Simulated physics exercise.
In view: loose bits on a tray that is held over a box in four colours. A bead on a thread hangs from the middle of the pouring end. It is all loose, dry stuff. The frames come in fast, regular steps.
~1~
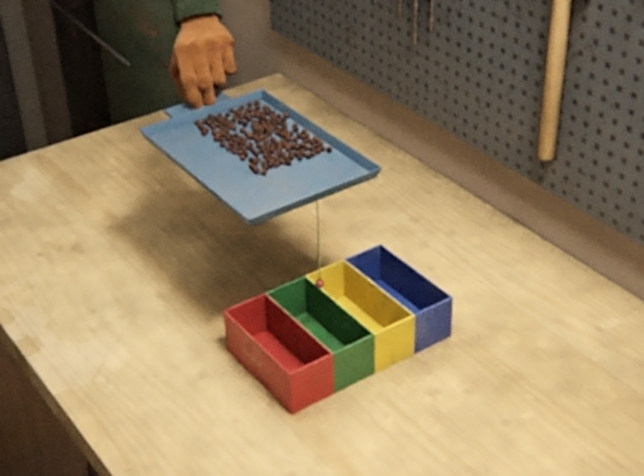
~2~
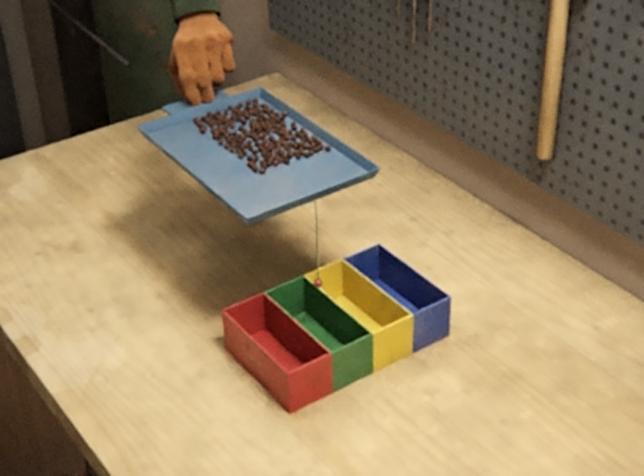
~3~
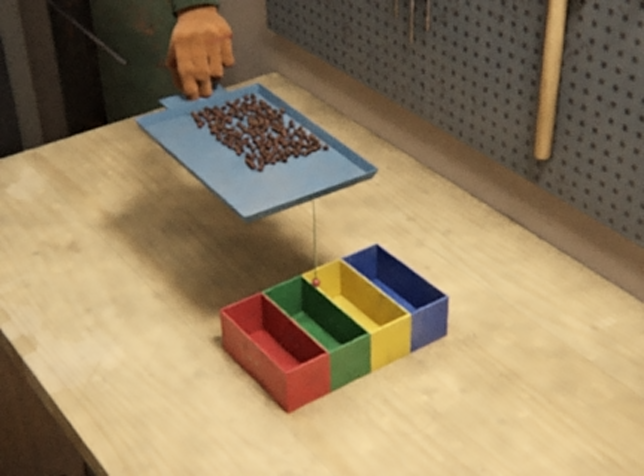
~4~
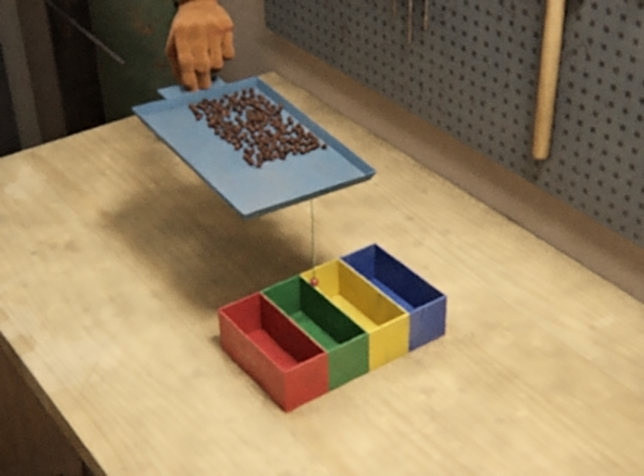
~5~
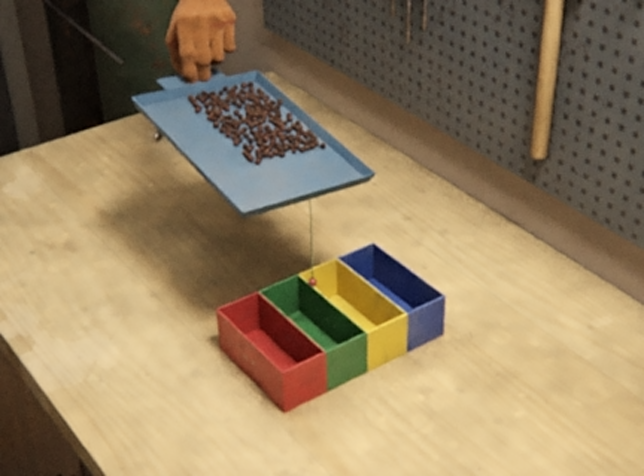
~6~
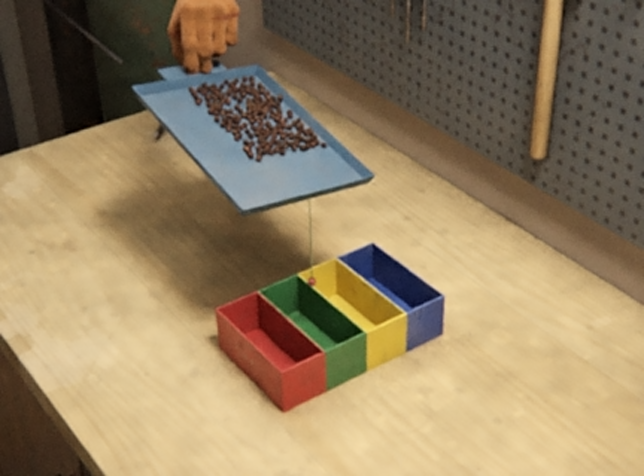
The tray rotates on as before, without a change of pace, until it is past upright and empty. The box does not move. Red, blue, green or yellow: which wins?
Fullest: The blue cell.
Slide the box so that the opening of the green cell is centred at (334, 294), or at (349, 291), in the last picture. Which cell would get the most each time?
At the first place the yellow one, at the second that yellow cell.
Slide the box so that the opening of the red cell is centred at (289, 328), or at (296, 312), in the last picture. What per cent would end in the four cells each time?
About 100 and 100 per cent.
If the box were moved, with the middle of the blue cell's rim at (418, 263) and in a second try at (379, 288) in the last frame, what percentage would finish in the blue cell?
First some 0, then 80 per cent.
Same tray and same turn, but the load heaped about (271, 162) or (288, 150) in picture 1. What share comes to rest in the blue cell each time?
First some 80, then 90 per cent.
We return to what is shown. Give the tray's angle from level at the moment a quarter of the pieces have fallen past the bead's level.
Near 75 degrees.
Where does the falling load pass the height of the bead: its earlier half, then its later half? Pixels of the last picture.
At about (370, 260), then at (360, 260).
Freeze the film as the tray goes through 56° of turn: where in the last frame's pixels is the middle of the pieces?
At about (346, 175).
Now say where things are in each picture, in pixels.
The first frame shows corners of the pouring end at (250, 216) and (376, 167), level; middle of the load at (260, 134), allspice berries; bead on its thread at (320, 284); red cell at (312, 380); green cell at (354, 360); yellow cell at (394, 340); blue cell at (433, 322).
The second frame shows corners of the pouring end at (248, 215) and (375, 167), level; middle of the load at (259, 133).
The third frame shows corners of the pouring end at (246, 213) and (373, 168), tipped barely, lowest at the right corner; middle of the load at (257, 129).
The fourth frame shows corners of the pouring end at (245, 211) and (372, 170), tipped a little, lowest at the right corner; middle of the load at (255, 124).
The fifth frame shows corners of the pouring end at (245, 209) and (370, 172), tipped a little, lowest at the right corner; middle of the load at (254, 120).
The sixth frame shows corners of the pouring end at (245, 206) and (370, 174), tipped a little, lowest at the right corner; middle of the load at (255, 115); red cell at (304, 378); green cell at (346, 358); yellow cell at (386, 339); blue cell at (425, 320).
Soon after the last picture, tray tipped steeply; most on the tray; a small part in the blue cell; a stray few in the yellow cell; a small part falling or outside the box.
A little later, tray tipped right over; a small part on the tray; about two thirds in the blue cell; a small part in the yellow cell; a small part falling or outside the box.
Later still, tray tipped past a quarter turn; most in the blue cell; a small part in the yellow cell; a stray few falling or outside the box.
At rest, tray tipped past a quarter turn; most in the blue cell; a small part in the yellow cell; none in the red cell; none in the green cell; a stray few outside the box.
